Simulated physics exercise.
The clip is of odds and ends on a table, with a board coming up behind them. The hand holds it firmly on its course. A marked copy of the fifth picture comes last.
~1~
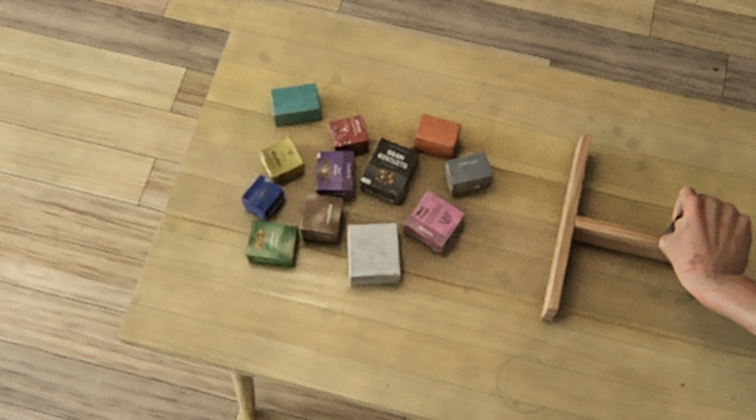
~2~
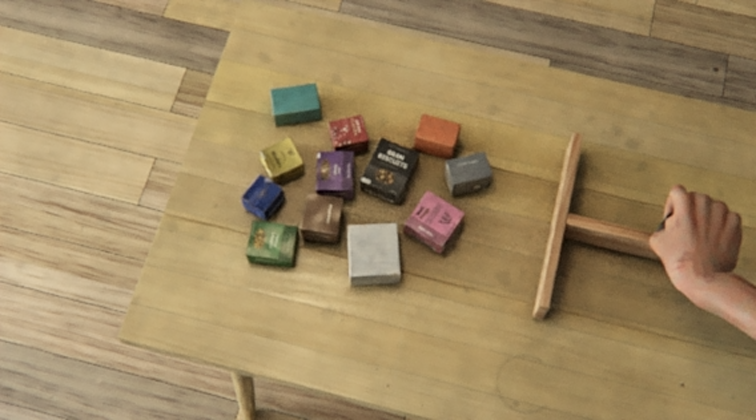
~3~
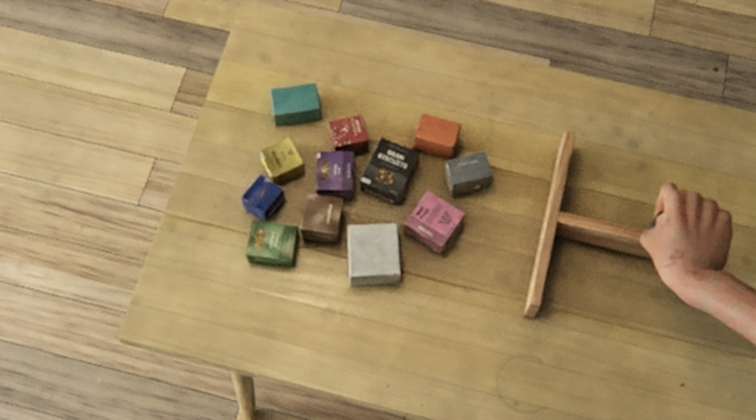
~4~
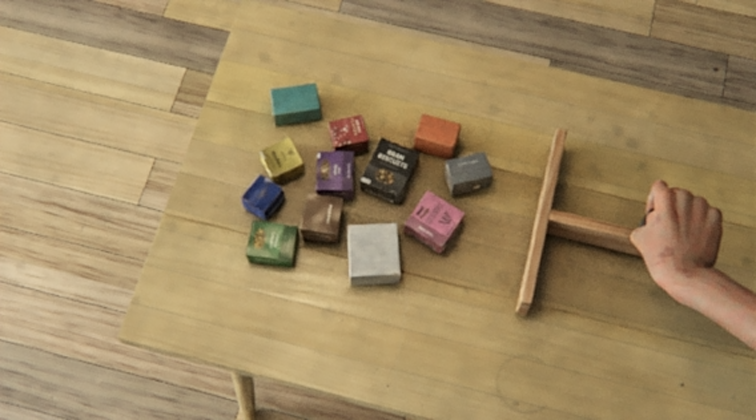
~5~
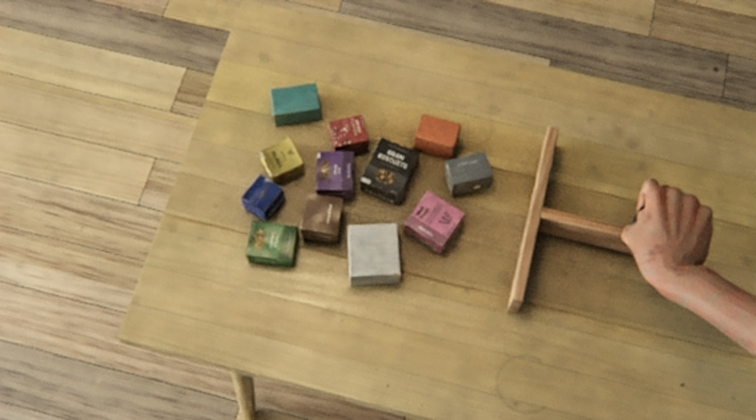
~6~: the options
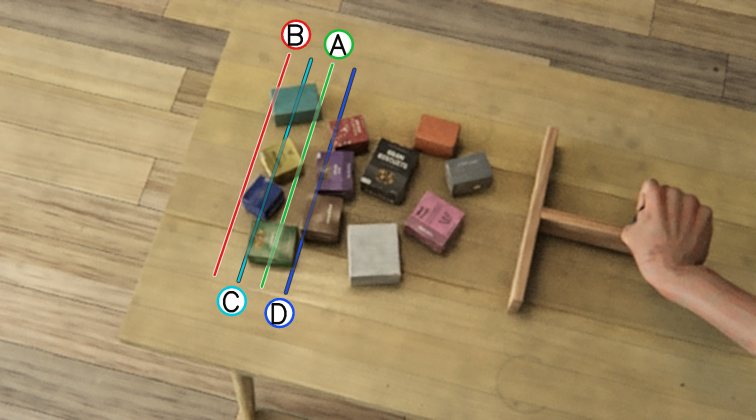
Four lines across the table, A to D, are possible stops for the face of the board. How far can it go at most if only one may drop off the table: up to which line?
A.
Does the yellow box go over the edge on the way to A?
Yes.
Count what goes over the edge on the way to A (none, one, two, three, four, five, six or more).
In all, one.
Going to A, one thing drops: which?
The yellow box goes over.
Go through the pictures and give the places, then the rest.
The first frame shows white block (374, 255); blue box (263, 198); black packet (390, 171).
The second frame shows board (562, 217); turquoise block (296, 105).
The third frame shows board (554, 215); purple packet (336, 176).
The fourth frame shows board (545, 213); red packet (349, 136).
The fifth frame shows board (537, 211); orange block (437, 136); brown packet (322, 219); yellow box (282, 162).
On the copy, A at (299, 170); B at (254, 160); C at (277, 165); D at (322, 176).
On A. First, board (451, 190); white block (368, 255); grey packet (432, 160).
Then, board (366, 170); yellow box (221, 142); purple packet (258, 156).
Finally, board (301, 155); yellow box over the edge; purple packet (197, 142); one fallen.
By contrast, B drops five; C drops four; D is within the limit but short.
